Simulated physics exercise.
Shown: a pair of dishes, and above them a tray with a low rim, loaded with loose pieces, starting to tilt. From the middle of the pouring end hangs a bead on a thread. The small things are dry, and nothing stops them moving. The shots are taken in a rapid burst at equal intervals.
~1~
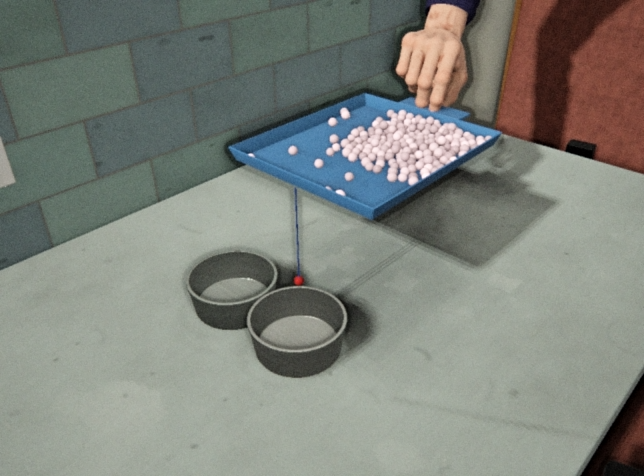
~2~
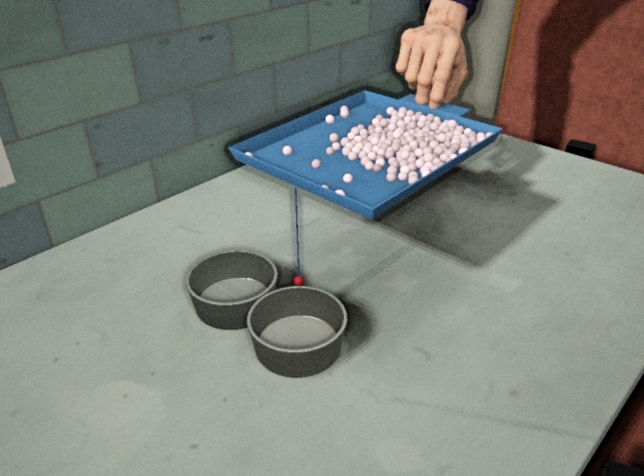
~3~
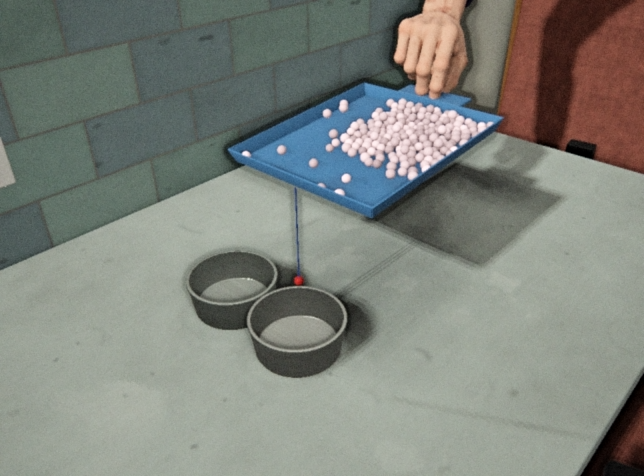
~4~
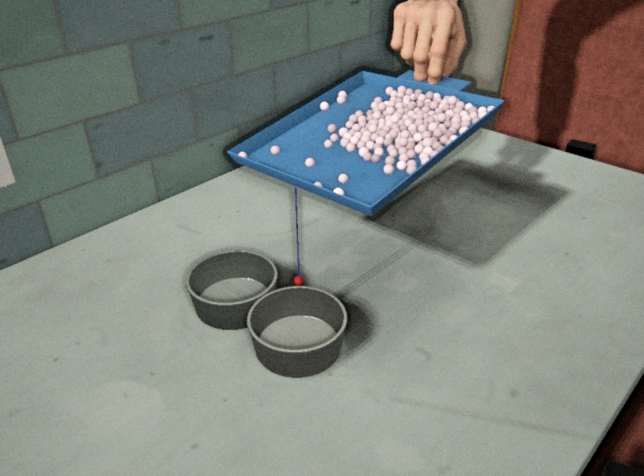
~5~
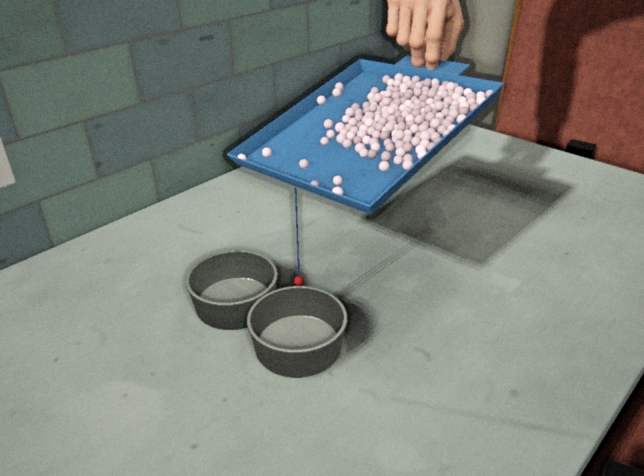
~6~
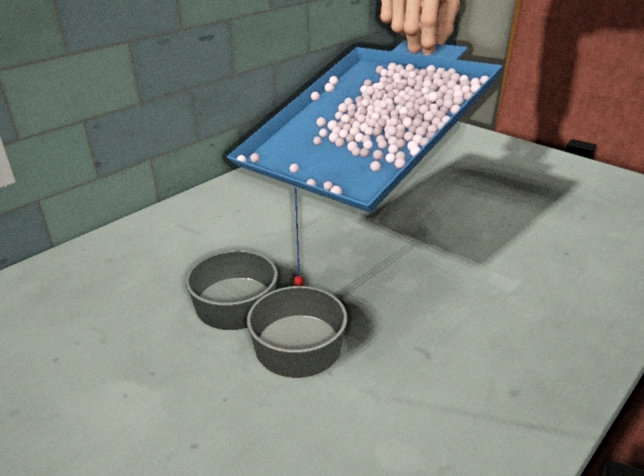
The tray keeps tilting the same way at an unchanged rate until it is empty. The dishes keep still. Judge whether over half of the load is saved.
Majority caught.
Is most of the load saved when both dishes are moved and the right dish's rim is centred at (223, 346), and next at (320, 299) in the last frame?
At place one not up to half; at place two not up to half.
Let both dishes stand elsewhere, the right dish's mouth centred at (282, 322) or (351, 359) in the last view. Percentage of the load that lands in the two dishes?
You'd get near 70 per cent and afterwards near 30 per cent.
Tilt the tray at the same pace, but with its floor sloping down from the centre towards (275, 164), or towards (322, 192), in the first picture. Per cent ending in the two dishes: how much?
Roughly 70 percent first and 40 percent second.
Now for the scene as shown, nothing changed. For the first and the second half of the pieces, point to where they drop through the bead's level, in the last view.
The first part passes (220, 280); everything after passes (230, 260).
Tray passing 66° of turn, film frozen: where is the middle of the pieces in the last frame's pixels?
Roughly at (244, 248).
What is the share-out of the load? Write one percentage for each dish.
The share is 60 per cent in the left dish and 10 per cent in the right dish.
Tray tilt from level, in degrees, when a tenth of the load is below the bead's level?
Close to 60° of tilt at that moment.
Soon, tray tipped steeply; about a third on the tray; a small part in the right dish; about a quarter in the left dish; a small part outside both; about a quarter in the air.
A while on, tray tipped past a quarter turn; a small part in the right dish; about half in the left dish; about a quarter outside both; a stray few in the air.
Towards the end, tray tipped past a quarter turn; a small part in the right dish; about half in the left dish; about a third outside both.
Finally, tray tipped past a quarter turn; a small part in the right dish; about half in the left dish; about a third outside both.
